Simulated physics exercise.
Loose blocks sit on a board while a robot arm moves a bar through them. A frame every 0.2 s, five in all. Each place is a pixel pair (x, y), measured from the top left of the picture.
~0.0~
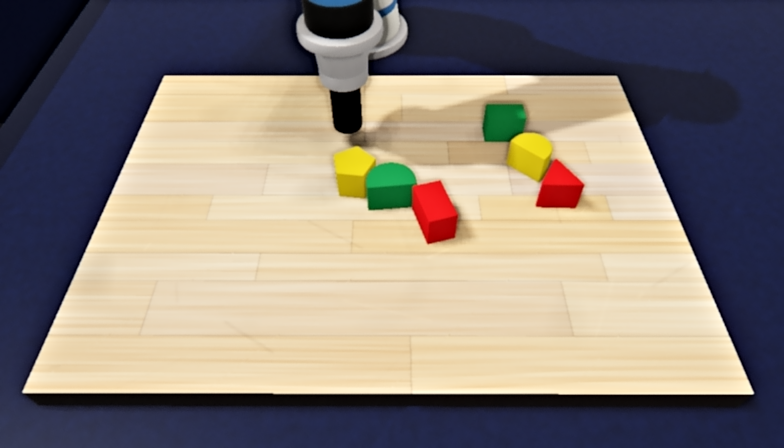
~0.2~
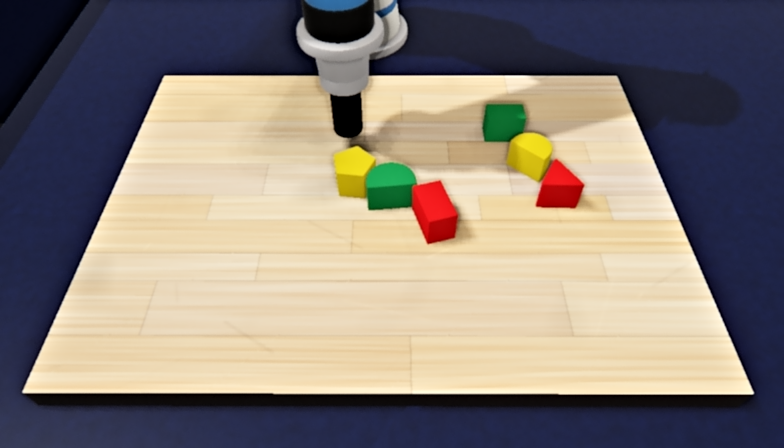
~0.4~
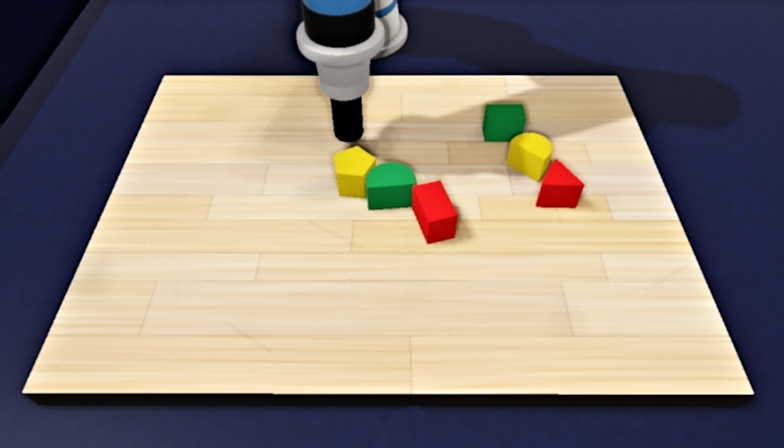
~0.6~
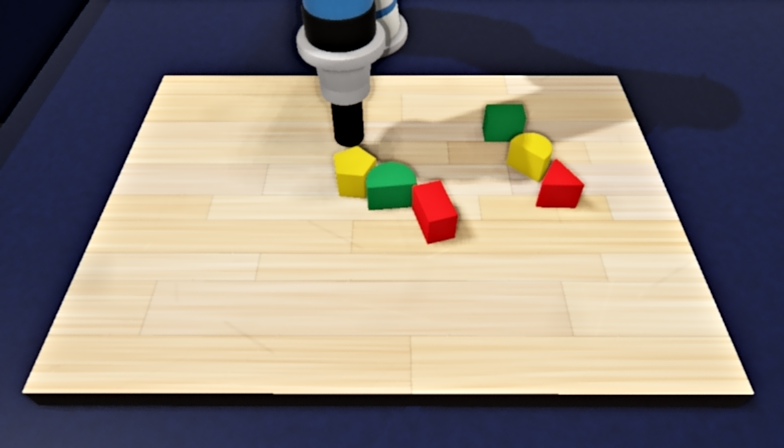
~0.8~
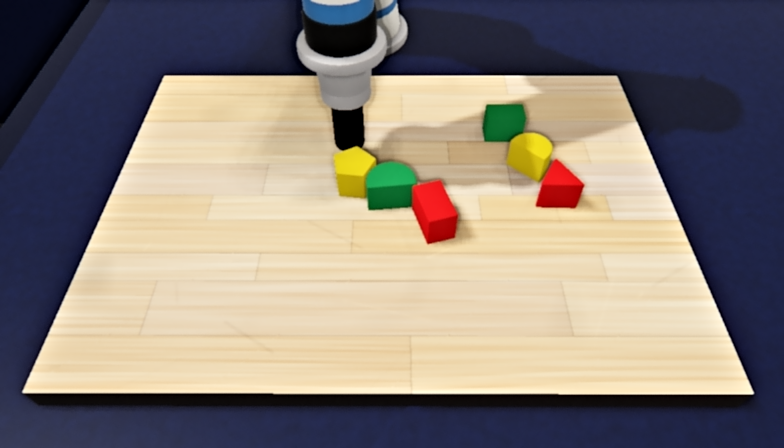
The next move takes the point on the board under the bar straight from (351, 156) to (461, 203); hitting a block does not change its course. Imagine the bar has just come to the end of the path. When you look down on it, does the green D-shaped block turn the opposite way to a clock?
Yes, I think so.
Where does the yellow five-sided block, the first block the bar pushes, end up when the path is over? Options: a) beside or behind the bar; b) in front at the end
Choice a: Beside or behind the bar.
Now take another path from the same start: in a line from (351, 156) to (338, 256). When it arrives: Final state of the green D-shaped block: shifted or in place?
It's moved.
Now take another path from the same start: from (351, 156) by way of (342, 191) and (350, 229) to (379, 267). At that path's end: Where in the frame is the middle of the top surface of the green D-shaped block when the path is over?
I'd say the green D-shaped block ends with its top centre at (399, 187).
What follows on the original path. One third of the way, bar at (387, 159); yellow five-sided block at (357, 166), turned 40° clockwise; green D-shaped block at (394, 181), turned 25° anticlockwise.
Two thirds of the way, bar at (423, 174); yellow five-sided block at (357, 166), turned 40° clockwise; green D-shaped block at (394, 182), turned 20° anticlockwise; red rectangle at (437, 201).
At the end, bar at (463, 190); yellow five-sided block at (357, 166), turned 40° clockwise; green D-shaped block at (394, 182), turned 20° anticlockwise; red rectangle at (443, 208), turned 30° clockwise.
